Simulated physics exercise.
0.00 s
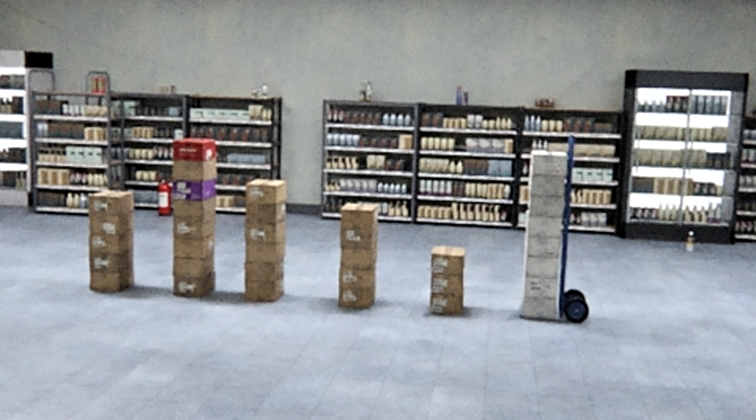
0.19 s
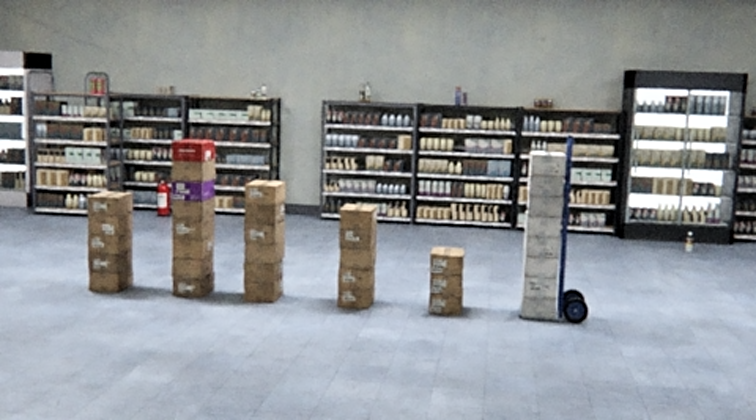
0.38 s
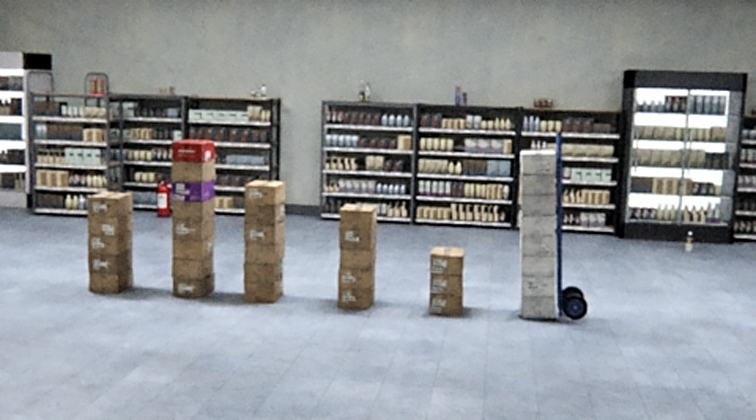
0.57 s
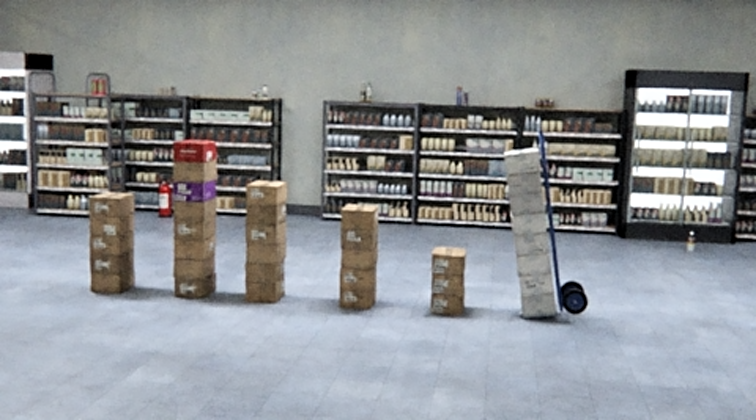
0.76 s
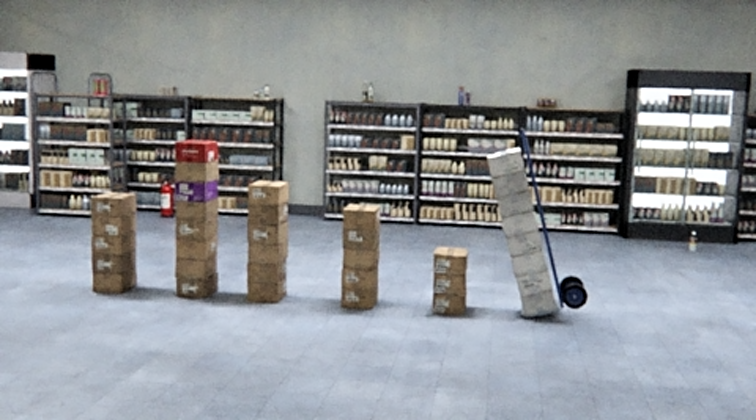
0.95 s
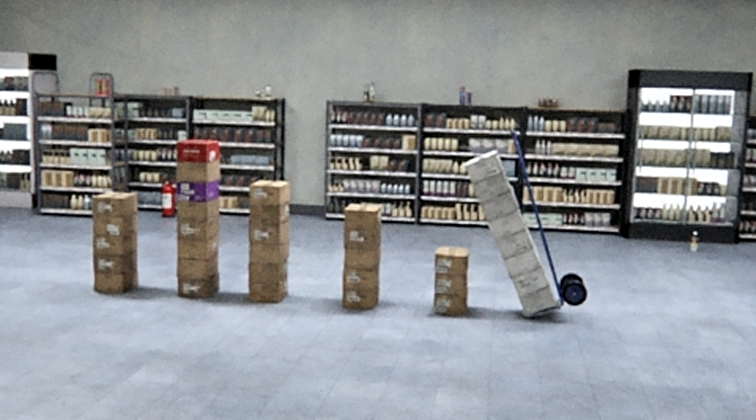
In a shop with stocked shelves along the back wall, a pale stack of boxes on a blue hand truck stands upright at first, then leans steadily farther left with the truck, while the row of brown stacks stays still.
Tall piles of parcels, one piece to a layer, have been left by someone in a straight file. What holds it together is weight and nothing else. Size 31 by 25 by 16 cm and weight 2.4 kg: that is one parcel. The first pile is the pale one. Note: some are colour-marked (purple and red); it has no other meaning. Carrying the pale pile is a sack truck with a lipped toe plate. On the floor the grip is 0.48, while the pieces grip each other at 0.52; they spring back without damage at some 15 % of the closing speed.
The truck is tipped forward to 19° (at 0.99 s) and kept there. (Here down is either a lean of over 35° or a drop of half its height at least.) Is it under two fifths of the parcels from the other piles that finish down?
Yes, under two fifths.
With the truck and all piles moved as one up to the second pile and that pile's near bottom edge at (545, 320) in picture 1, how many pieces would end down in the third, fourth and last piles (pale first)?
Pile by pile, third 0, fourth 0, last 0.
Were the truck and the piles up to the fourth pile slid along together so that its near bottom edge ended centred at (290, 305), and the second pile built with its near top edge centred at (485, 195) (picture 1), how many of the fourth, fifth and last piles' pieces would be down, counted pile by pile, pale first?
Down by pile: Fourth 6, fifth 7, last 4.
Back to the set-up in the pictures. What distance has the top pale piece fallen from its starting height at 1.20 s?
25 cm.
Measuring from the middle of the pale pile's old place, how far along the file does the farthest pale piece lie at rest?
I'd say close to 120 cm along.
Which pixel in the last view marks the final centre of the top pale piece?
Resting point in the last picture: Around (400, 276).
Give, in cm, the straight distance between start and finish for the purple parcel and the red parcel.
Purple shifts 0 cm and red shifts 0 cm.
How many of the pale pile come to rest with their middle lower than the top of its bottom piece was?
Tally of pale pieces: 4.
By 1.20 s, 7 of the pale pile down; none of the 27 other parcels down.
By 1.62 s, 7 of the pale pile down; none of the 27 other parcels down, 6 disturbed.
When it is over (3.8 s), 7 of the pale pile down; none of the 27 other parcels down, 6 disturbed; red parcel unmoved; purple parcel unmoved. That is 0 per cent. In pixels of the last frame, middles, red parcel near (198, 151), purple parcel near (198, 190).
